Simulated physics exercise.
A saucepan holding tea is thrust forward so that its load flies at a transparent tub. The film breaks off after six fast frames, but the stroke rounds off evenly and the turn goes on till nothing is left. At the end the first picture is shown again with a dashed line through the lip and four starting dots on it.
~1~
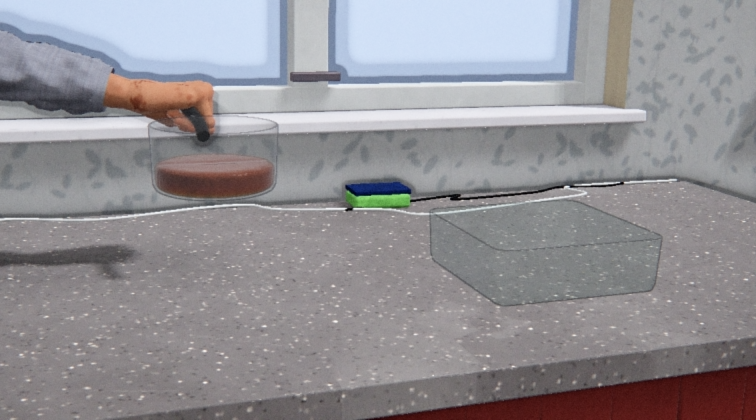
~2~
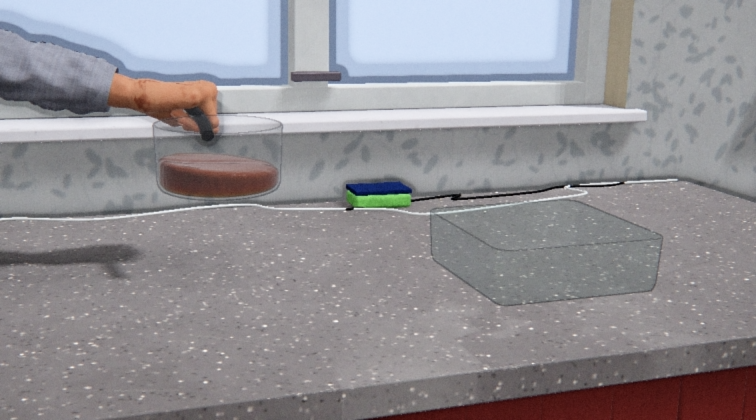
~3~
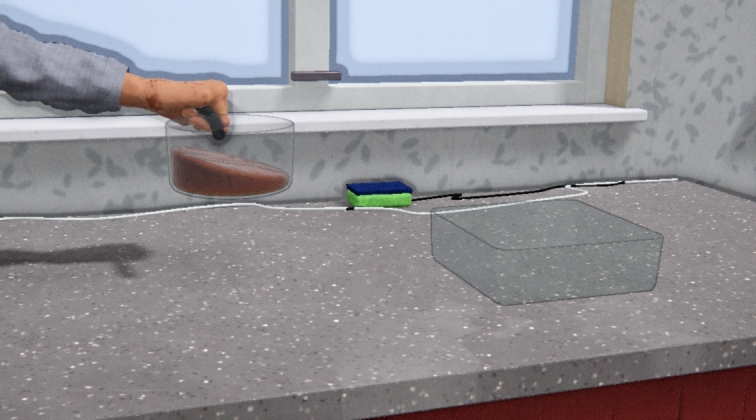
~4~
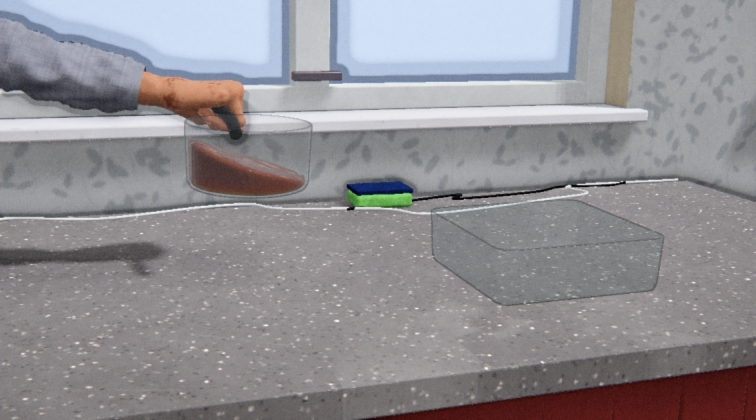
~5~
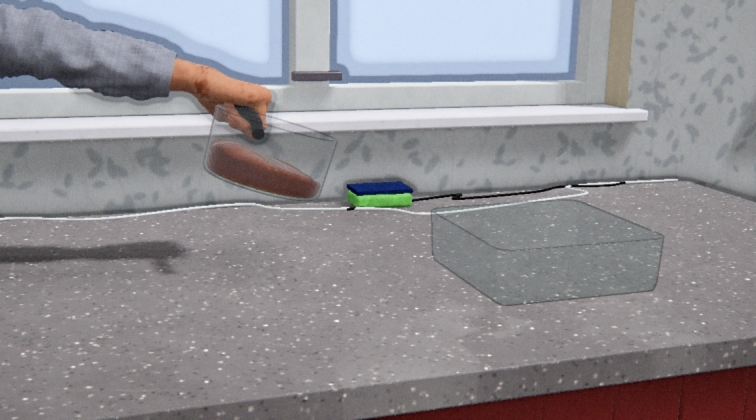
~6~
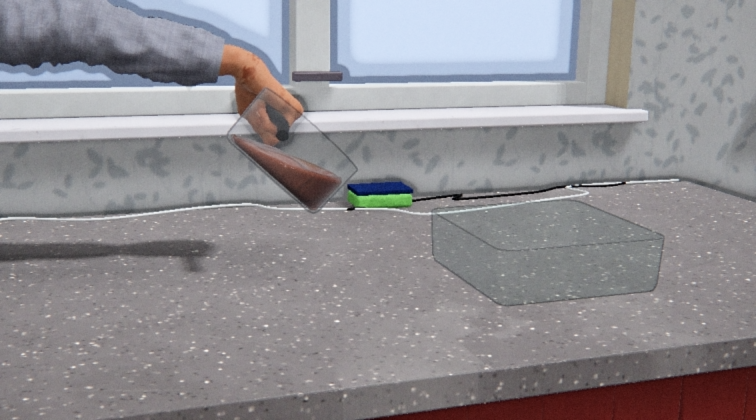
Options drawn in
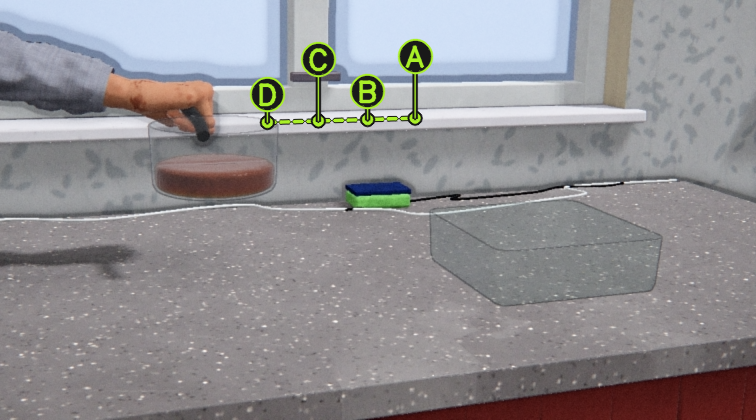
A hand moves a clear pan of brown liquid right above a counter, then tilts it.
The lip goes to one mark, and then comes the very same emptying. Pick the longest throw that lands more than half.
The answer is place B.
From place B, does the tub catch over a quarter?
Yes, it does.
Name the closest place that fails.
C it is.
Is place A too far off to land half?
No, not at all.
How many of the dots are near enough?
Two of them.
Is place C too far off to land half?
Yes, that goes wrong.
On the marked copy, A at (415, 118); B at (367, 119); C at (318, 121); D at (267, 122).
With A, about 76 % lands in the tub, 4 % falls short and 20 % goes beside or beyond.
With B, about 69 % lands in the tub, 19 % falls short and 12 % goes beside or beyond.
With C, about 13 % lands in the tub, 85 % falls short.
With D, about 0 % lands in the tub, 100 % falls short.
